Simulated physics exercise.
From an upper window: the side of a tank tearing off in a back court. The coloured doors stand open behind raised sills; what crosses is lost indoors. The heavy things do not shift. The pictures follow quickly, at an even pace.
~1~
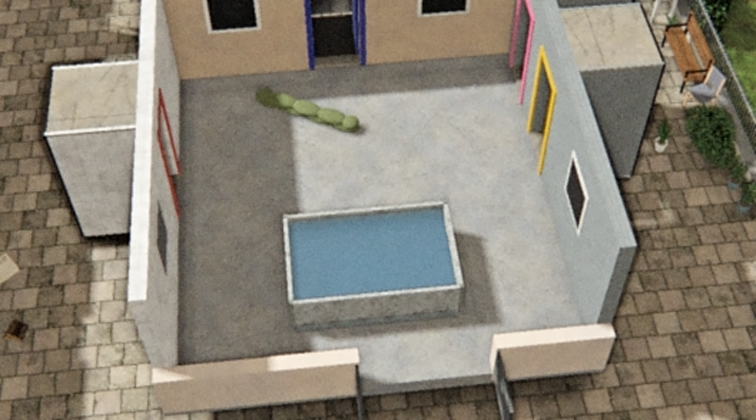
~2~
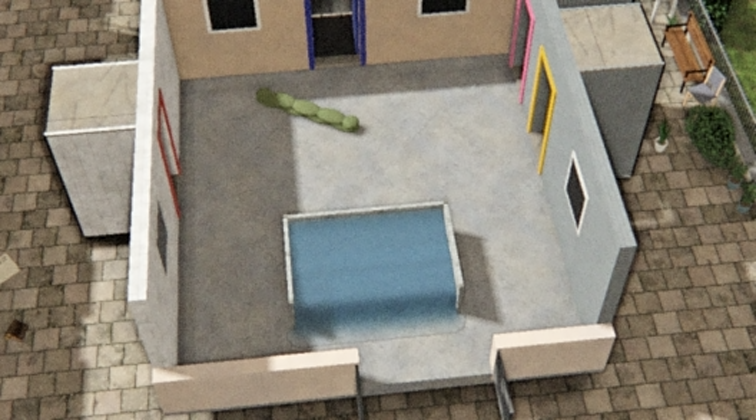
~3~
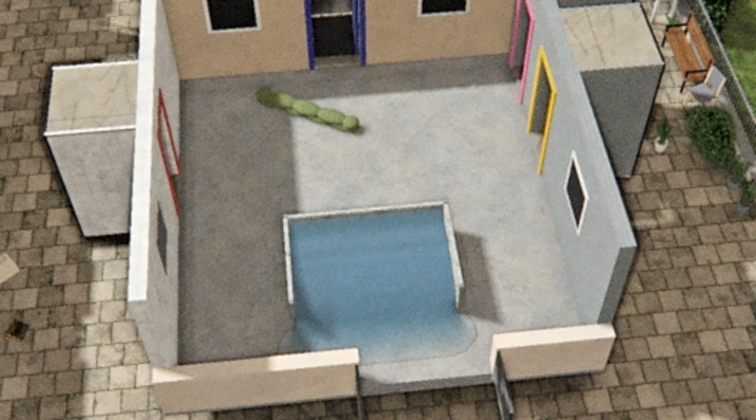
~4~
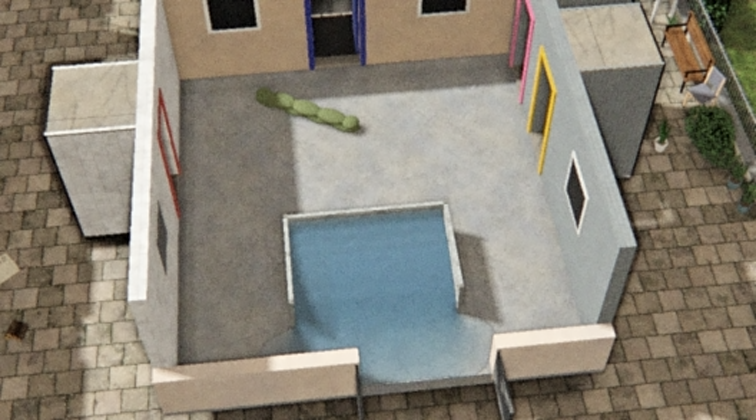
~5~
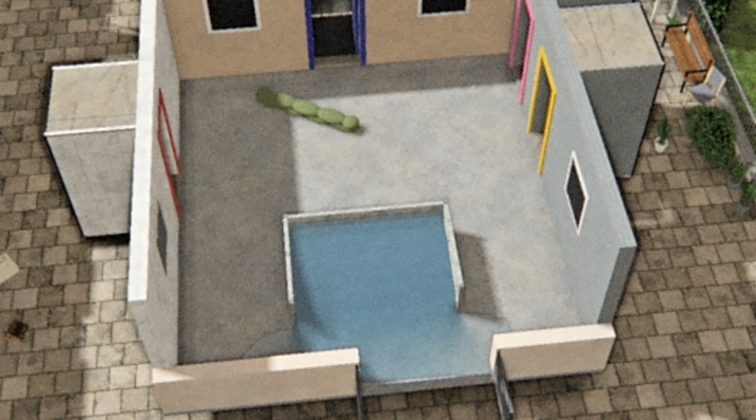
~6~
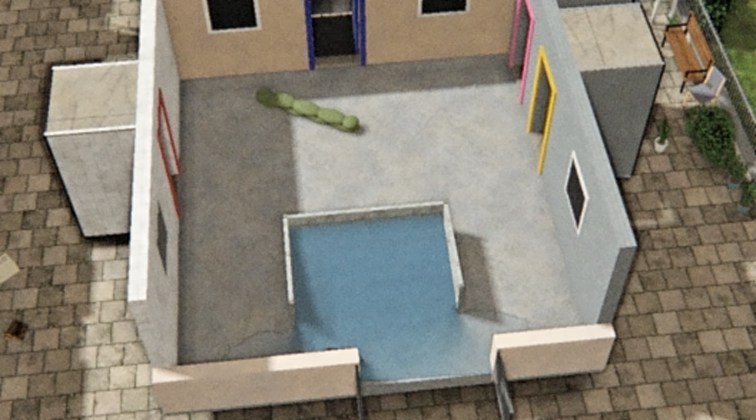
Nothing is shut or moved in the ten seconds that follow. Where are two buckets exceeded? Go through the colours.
One by one: The pink door holds within the limit; the yellow door holds within the limit; the red door holds within the limit; the blue door holds within the limit.
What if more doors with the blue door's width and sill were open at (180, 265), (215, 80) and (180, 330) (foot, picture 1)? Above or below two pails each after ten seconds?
One after the other: Holds, stays under, lets more in.
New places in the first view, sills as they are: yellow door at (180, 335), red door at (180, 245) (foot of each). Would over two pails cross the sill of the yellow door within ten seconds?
In short: The yellow door takes more.
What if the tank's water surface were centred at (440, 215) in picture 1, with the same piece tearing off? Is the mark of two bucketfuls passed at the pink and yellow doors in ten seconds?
Then: The pink one stays under, the yellow one keeps below it.
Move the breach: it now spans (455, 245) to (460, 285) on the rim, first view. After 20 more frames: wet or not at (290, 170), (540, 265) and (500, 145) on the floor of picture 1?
As listed: Not flooded, under water, wet.
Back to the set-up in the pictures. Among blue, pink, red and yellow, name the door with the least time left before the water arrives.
It is the one in red.
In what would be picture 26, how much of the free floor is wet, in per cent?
Close to 35 %.
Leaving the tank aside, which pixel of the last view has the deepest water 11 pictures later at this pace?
Close to (178, 391).
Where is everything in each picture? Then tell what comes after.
Still water in the open tank at (371, 253), in the first picture.
Water pours out at (377, 310) and has run to (290, 333), in the second picture.
The front is at (284, 350), out from the gap at (377, 311), in the third picture.
The front is at a hidden place, out from the gap at (377, 312), in the fourth picture.
The front is at a hidden place, out from the gap at (377, 313), in the fifth picture.
Water pours out at (377, 313) and has run to a hidden place, in the sixth picture.
A moment on, water covers 15 % of the floor; the pink door not reached, the yellow door not reached, the red door not reached, the blue door not reached.
Next, water covers 20 % of the floor; the pink door not reached, the yellow door not reached, the red door not reached, the blue door not reached.
Then, water covers 35 % of the floor; the pink door not reached, the yellow door not reached, the red door wet at the sill, nothing in, the blue door not reached.
Later, water covers 60 % of the floor; the pink door not reached, the yellow door not reached, the red door wet at the sill, nothing in, the blue door not reached.
In the end, water covers 75 % of the floor; the pink door not reached, the yellow door wet at the sill, nothing in, the red door wet at the sill, nothing in, the blue door wet at the sill, nothing in.
